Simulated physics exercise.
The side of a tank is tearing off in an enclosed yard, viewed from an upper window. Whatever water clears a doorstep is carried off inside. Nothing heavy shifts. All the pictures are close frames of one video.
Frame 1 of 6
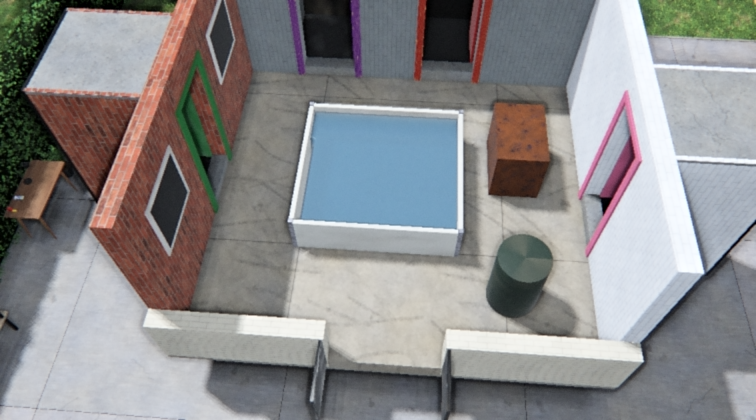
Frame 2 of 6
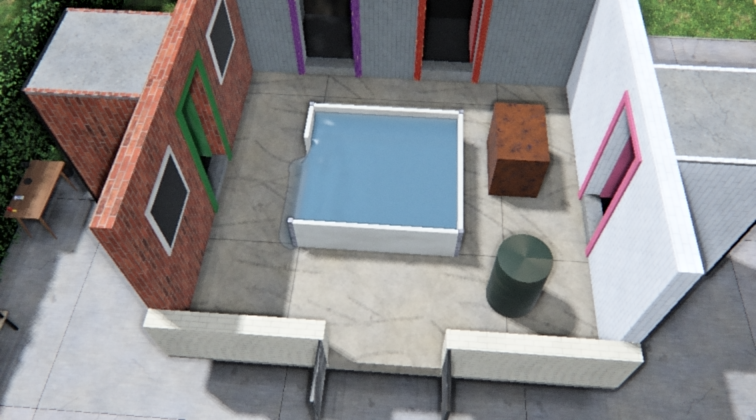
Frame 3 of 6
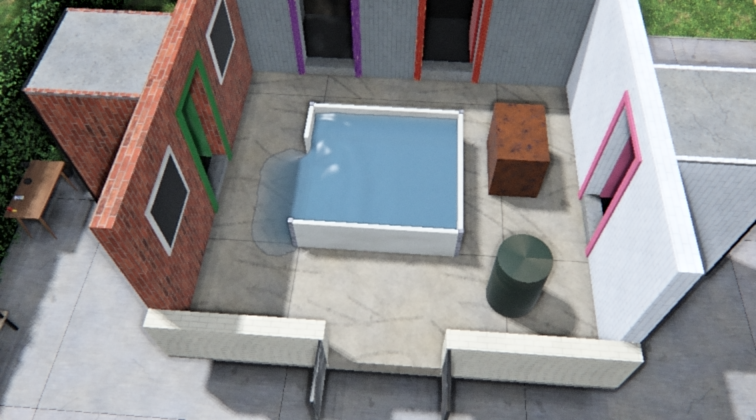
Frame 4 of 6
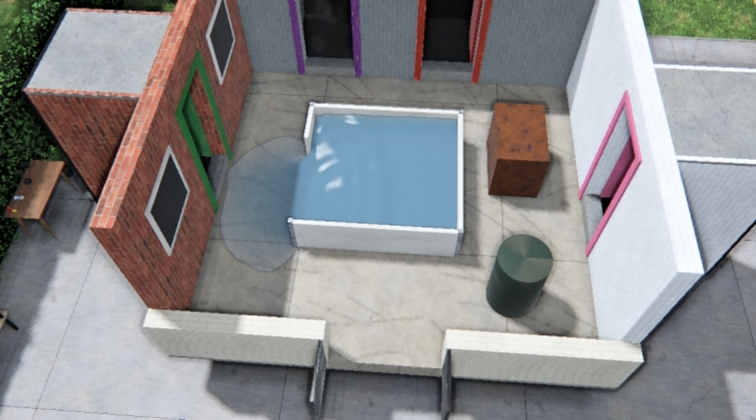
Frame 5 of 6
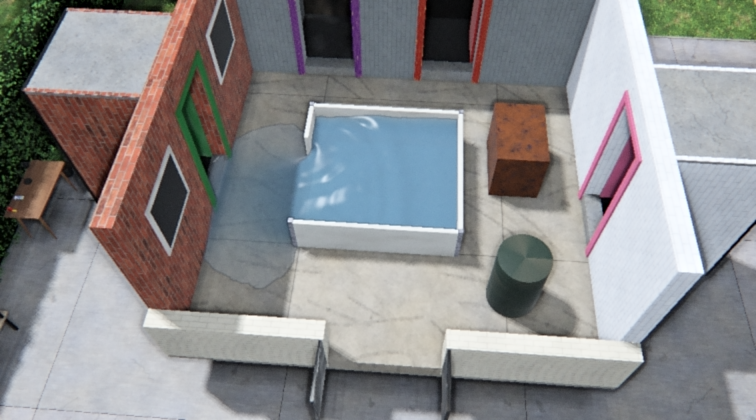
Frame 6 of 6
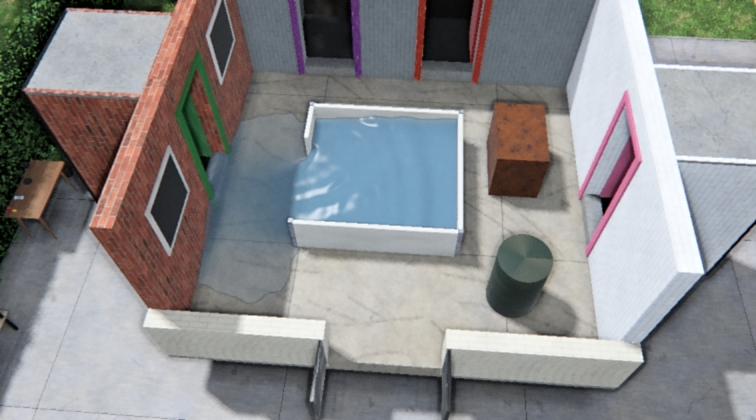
Water pours from the torn left side of a white-walled tank in an enclosed yard, seen from high above, spreading in a thin, widening sheet across the pale paving toward the red brick wall with its green-framed doorway. A rust-brown box and a dark green cylinder stand still on the right. Ripples cross the blue water inside as the sheet reaches the brick wall, while the camera stays fixed.
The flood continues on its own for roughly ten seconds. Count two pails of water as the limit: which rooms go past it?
The purple door stays within it; the red door stays within it; the pink door stays within it; the green door goes past it.
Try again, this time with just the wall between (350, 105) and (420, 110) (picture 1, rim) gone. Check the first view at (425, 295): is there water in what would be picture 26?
Answer: Not flooded.
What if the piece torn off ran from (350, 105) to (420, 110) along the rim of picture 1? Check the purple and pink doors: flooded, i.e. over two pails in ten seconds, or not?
So here's how it goes: Purple runs over, while pink stays within bounds.
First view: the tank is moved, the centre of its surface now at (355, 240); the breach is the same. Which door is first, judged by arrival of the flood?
I say the door marked green.
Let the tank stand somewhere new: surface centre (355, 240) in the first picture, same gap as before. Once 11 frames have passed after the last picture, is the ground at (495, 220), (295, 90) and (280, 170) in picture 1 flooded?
Well, in the order you listed them, they'd be unreached, reached by the flood and reached by the flood.
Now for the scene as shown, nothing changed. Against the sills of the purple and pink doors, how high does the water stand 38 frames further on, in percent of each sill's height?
About 60 %, then 50 %.
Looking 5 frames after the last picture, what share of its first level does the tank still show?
Somewhere near 68 %, give or take.
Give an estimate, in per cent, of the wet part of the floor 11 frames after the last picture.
It works out to about 30 in a hundred.
A moment on, water covers 20 % of the floor; the purple door not reached, the red door not reached, the pink door not reached, the green door far over two buckets in.
Next, water covers 30 % of the floor; the purple door wet at the sill, nothing in, the red door not reached, the pink door not reached, the green door far over two buckets in.
Then, water covers 60 % of the floor; the purple door wet at the sill, nothing in, the red door wet at the sill, nothing in, the pink door not reached, the green door far over two buckets in.
Later, water covers 95 % of the floor; the purple door wet at the sill, nothing in, the red door wet at the sill, nothing in, the pink door wet at the sill, nothing in, the green door far over two buckets in.
In the end, water covers 95 % of the floor; the purple door wet at the sill, nothing in, the red door wet at the sill, nothing in, the pink door wet at the sill, nothing in, the green door far over two buckets in.
